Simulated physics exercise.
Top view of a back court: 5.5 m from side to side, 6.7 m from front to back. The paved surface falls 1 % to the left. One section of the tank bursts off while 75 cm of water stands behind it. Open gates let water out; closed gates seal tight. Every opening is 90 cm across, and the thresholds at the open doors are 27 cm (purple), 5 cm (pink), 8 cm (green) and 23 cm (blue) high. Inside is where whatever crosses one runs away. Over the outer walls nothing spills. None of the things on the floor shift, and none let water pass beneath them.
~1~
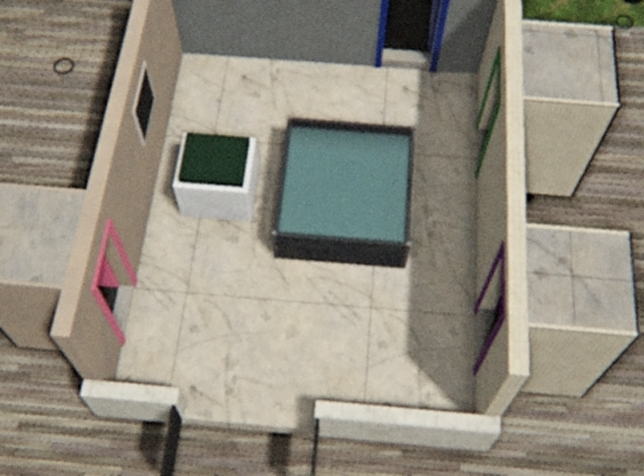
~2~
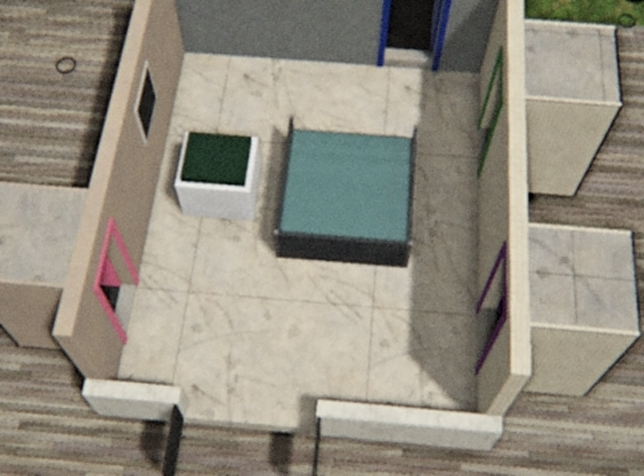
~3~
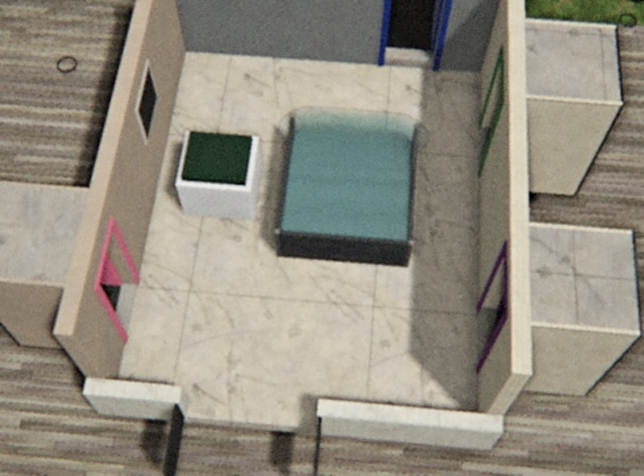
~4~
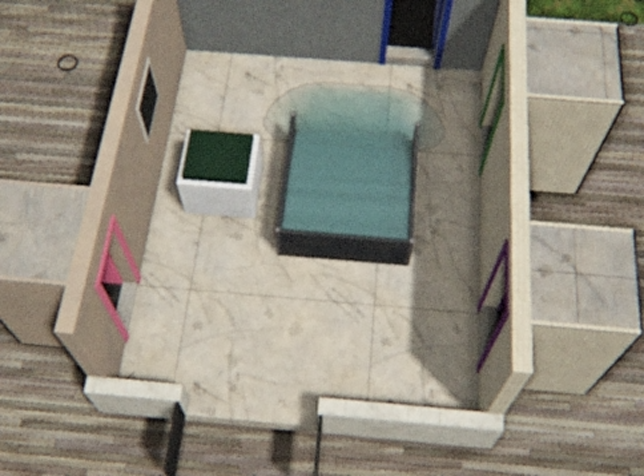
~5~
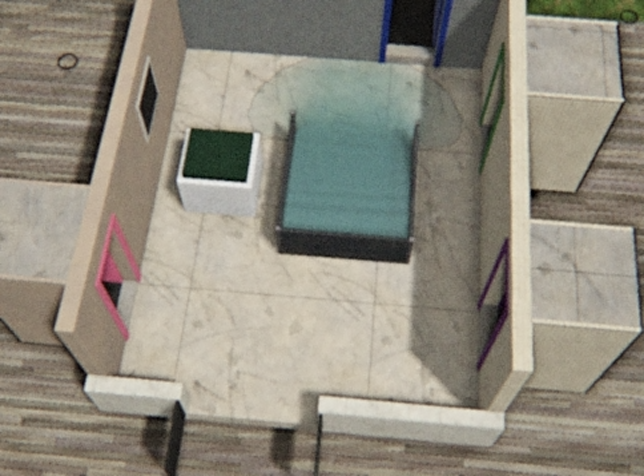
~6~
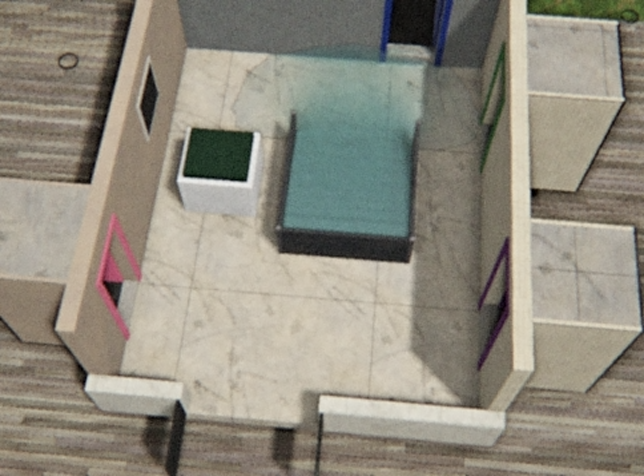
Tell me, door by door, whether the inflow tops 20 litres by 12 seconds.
At the purple door it falls short; at the pink door it tops it; at the green door it tops it; at the blue door it tops it.
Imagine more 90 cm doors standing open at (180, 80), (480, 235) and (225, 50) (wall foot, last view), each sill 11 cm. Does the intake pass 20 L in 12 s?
Result in order - more than that, not enough, more than that.
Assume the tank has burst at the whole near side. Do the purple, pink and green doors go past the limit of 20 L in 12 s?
Note: Purple short of the mark, pink beyond the mark, green short of the mark.
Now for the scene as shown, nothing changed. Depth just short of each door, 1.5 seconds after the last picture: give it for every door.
Door by door in cm, purple shows 0, pink shows 0, green shows 12, blue shows 37.
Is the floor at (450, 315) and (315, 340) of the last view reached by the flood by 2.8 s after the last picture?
I'd say drenched, then spared.
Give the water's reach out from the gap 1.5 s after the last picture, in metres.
3.8 m.
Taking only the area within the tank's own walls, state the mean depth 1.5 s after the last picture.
It averages close to 24 cm.
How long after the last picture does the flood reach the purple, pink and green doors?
Door times: Purple 2.8 s / pink 2.6 s / green 0.3 s.
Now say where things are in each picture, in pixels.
The first picture shows still water, 75 cm deep, in the tank at (346, 181).
In the second picture, water pours out on the tank's far side and has run 1.1 m, to a hidden place; typically 10 cm deep outside, 75 cm at the tank's back.
In the third picture, the front is at (285, 124), 1.3 m from the gap on the tank's far side; 1.7 m2 of floor is under water; 75 cm left at the back of the tank.
In the fourth picture, water pours out on the tank's far side and has run 1.6 m, to (279, 105); typically 11 cm deep outside, 74 cm at the tank's back.
In the fifth picture, the front is at (286, 72), 2.1 m from the gap on the tank's far side; 5.6 m2 of floor is under water; 67 cm left at the back of the tank.
In the sixth picture, the front is at (276, 55), 2.5 m from the gap on the tank's far side; 6.7 m2 of floor is under water; 63 cm left at the back of the tank.
Then, 0.7 s after the last picture water covers 25 % of the floor and is deepest (52 cm) near (359, 61); purple door not reached, pink door not reached, green door 3 cm at the sill, 0 L in, blue door 41 cm at the sill, 38 L in.
Then, 1.5 s after the last picture water covers 30 % of the floor and is deepest (51 cm) near (188, 49); purple door not reached, pink door not reached, green door 12 cm at the sill, 0 L in, blue door 37 cm at the sill, 105 L in.
Then, 2.8 s after the last picture water covers 60 % of the floor and is deepest (34 cm) near (197, 156); purple door 2 cm at the sill, 0 L in, pink door 7 cm at the sill, 0 L in, green door 15 cm at the sill, 15 L in, blue door 25 cm at the sill, 142 L in.
Then, 6.3 s after the last picture water covers 90 % of the floor and is deepest (18 cm) near (197, 156); purple door 5 cm at the sill, 0 L in, pink door 4 cm at the sill, 3 L in, green door 6 cm at the sill, 48 L in, blue door 8 cm at the sill, 145 L in.
Then, 11.3 s after the last picture water covers 95 % of the floor and is deepest (14 cm) near (120, 379); purple door 5 cm at the sill, 0 L in, pink door 7 cm at the sill, 43 L in, green door 6 cm at the sill, 48 L in, blue door 8 cm at the sill, 145 L in.
